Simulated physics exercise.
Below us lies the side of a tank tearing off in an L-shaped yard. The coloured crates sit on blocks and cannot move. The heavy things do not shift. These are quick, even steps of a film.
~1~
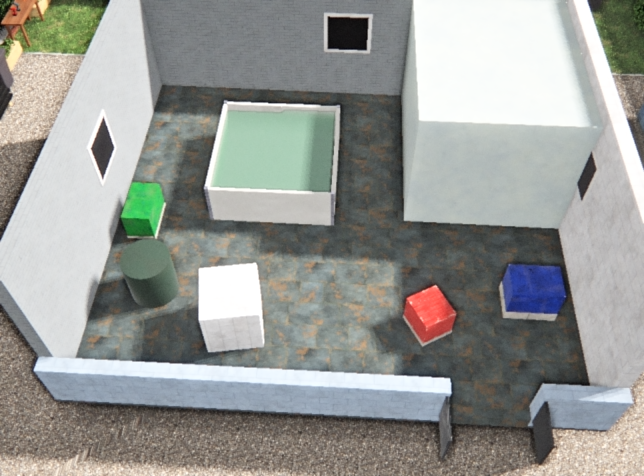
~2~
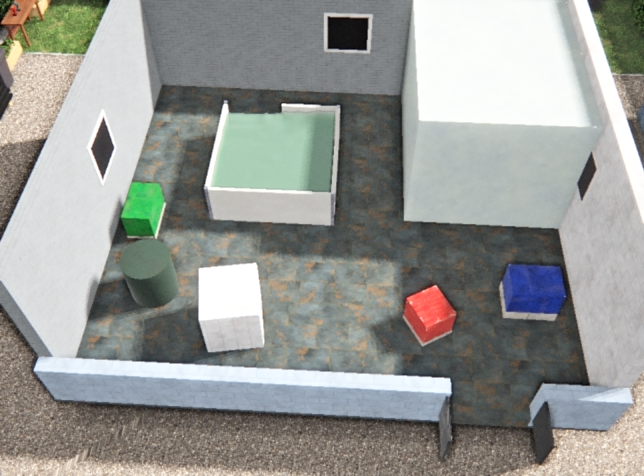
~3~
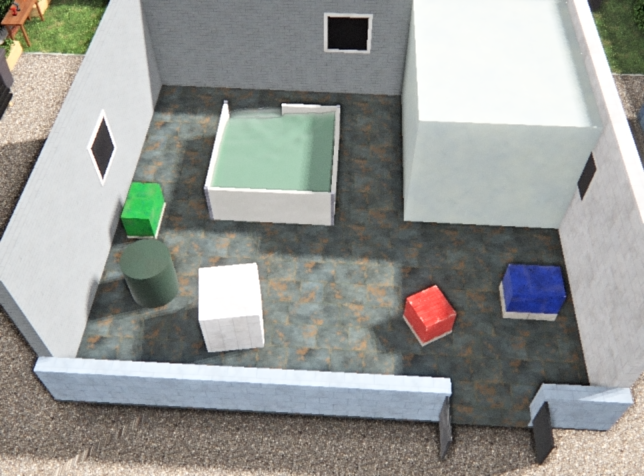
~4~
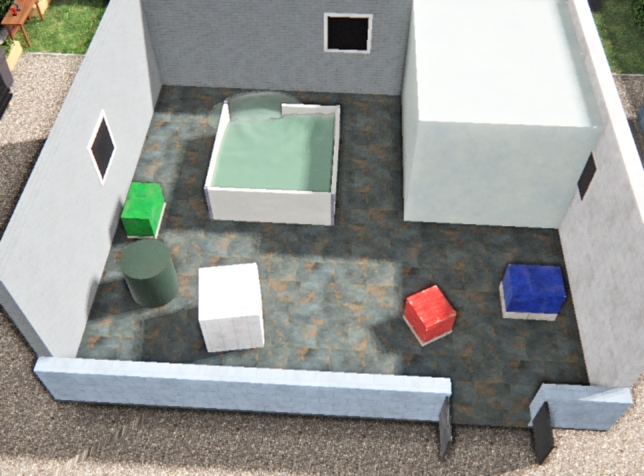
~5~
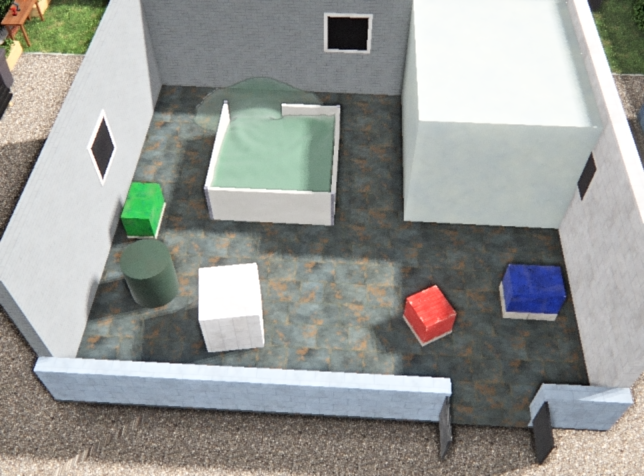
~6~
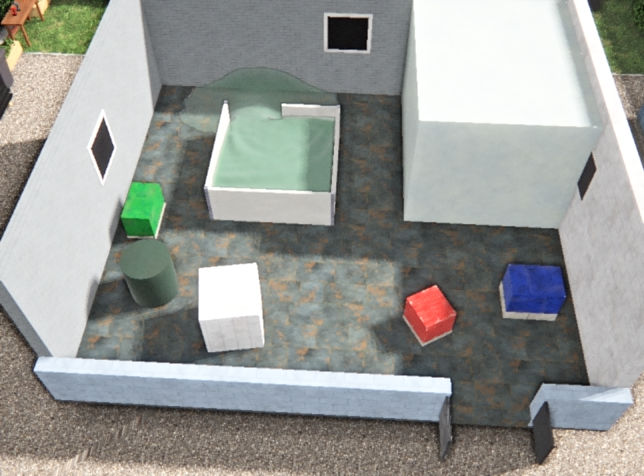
A gap opens in the far wall of a white-sided tank of pale green water, seen from a fixed, high viewpoint above a walled, L-shaped yard. A green block and dark green cylinder stand left, a white block near the front, and red and blue blocks right. Water pours out through the gap and spreads in a thin, translucent sheet toward the back wall.
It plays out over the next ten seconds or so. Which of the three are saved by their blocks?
In the end: The green crate is soaked; the blue crate keeps dry; the red crate is soaked.
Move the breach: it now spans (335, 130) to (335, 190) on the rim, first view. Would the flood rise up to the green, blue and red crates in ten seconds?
In short: The green crate takes water; the blue crate ends up wet; the red crate gets wet.
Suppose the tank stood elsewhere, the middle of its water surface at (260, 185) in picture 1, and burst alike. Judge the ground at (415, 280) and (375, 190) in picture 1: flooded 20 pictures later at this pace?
In that order: Free of water, covered.
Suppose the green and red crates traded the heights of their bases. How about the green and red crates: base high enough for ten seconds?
My reading: Green crate gets wet; red crate is soaked.
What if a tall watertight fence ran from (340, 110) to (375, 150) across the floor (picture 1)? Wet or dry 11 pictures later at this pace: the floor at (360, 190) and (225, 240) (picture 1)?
One after the other: No water, dry.
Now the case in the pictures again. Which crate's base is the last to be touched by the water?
I say the blue crate.
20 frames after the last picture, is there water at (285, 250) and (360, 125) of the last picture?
As listed: Clear, wet.
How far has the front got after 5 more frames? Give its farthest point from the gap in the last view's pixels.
At about (394, 97).
A moment on, water covers 15 % of the floor; the green crate not reached, the blue crate not reached, the red crate not reached.
Next, water covers 25 % of the floor; the green crate not reached, the blue crate not reached, the red crate not reached.
Then, water covers 45 % of the floor; the green crate water round its plinth, the blue crate not reached, the red crate not reached.
Later, water covers 75 % of the floor; the green crate water round its plinth, the blue crate water round its plinth, the red crate water round its plinth.
In the end, water covers 95 % of the floor; the green crate was topped, the blue crate stayed above the water, the red crate was topped.
